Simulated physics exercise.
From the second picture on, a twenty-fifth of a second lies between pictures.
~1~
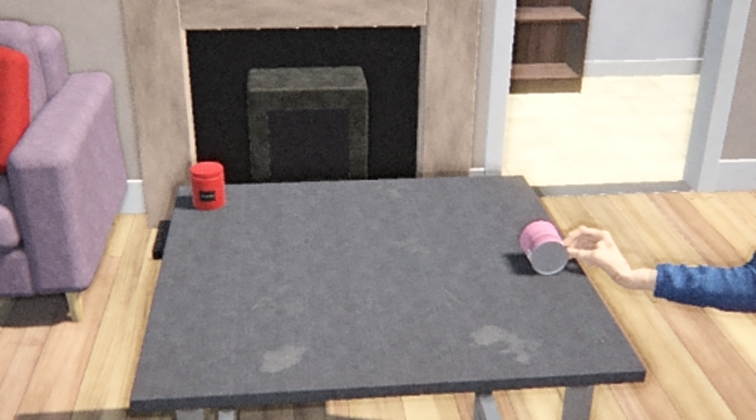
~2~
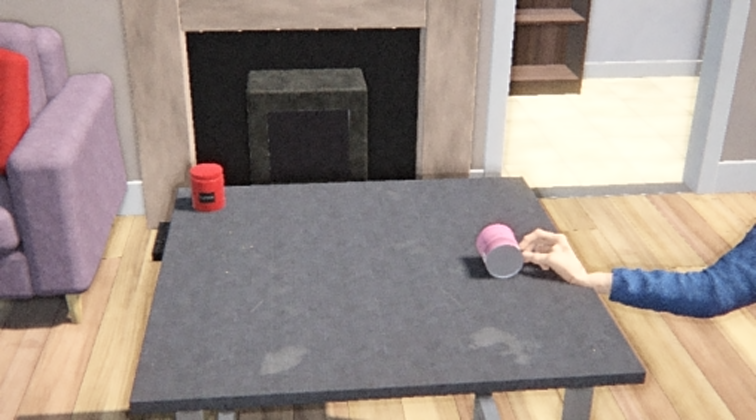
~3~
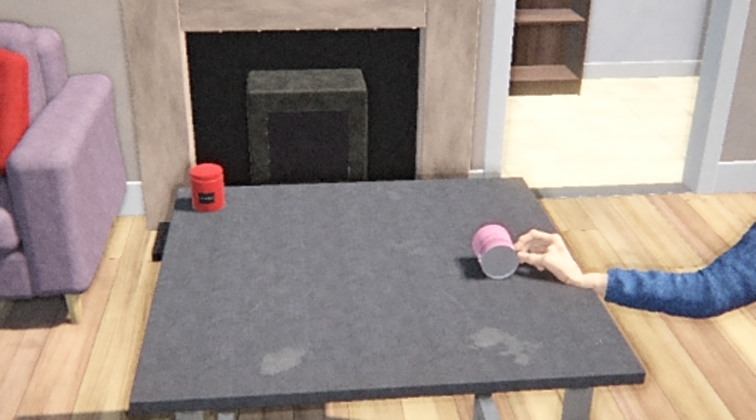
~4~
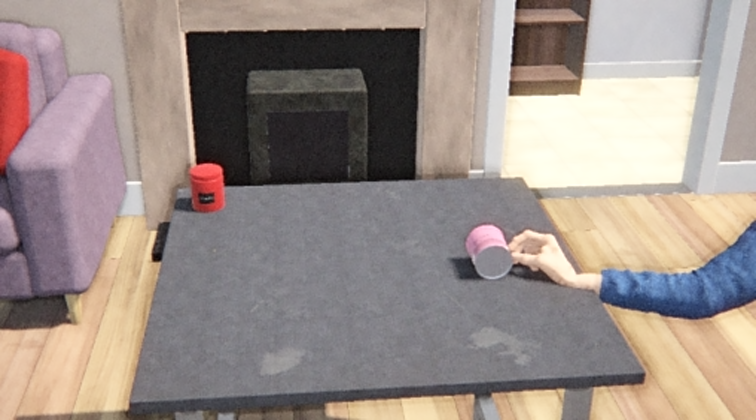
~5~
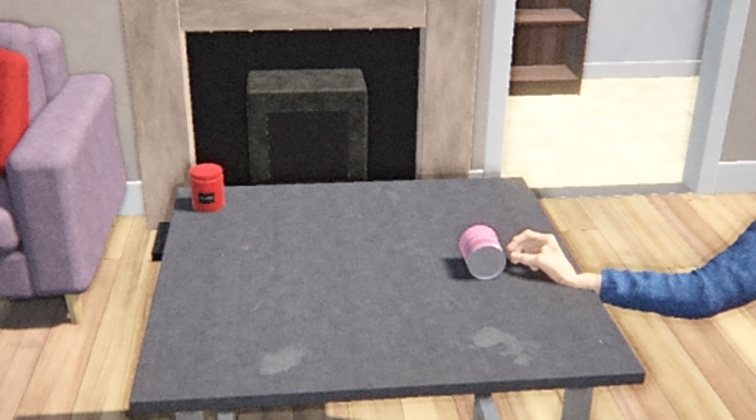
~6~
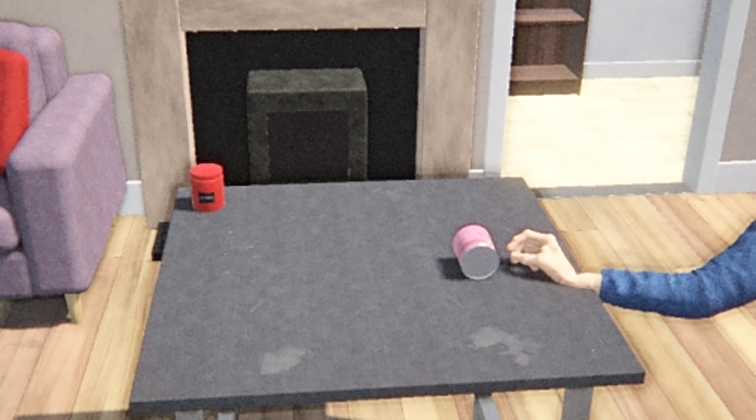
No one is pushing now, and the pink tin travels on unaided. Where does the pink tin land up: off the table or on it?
It never gets off the table.
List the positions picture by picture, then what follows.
The first picture shows under the hand; pink tin (544, 248).
The second picture shows under the hand; pink tin (500, 251).
The third picture shows under the hand; pink tin (495, 252).
The fourth picture shows pink tin (489, 252).
The fifth picture shows pink tin (482, 252).
The sixth picture shows pink tin (476, 253) shifted a little.
Then, 0.20 s on from there, pink tin shifted about its own width near (445, 254).
Then, 0.50 s on from there, pink tin shifted well along near (408, 256).
Then, 0.90 s on from there, pink tin shifted well along near (375, 257).
In the end, moved from the start, pink tin. At the end, from the last picture's camera, pink tin near (361, 258).
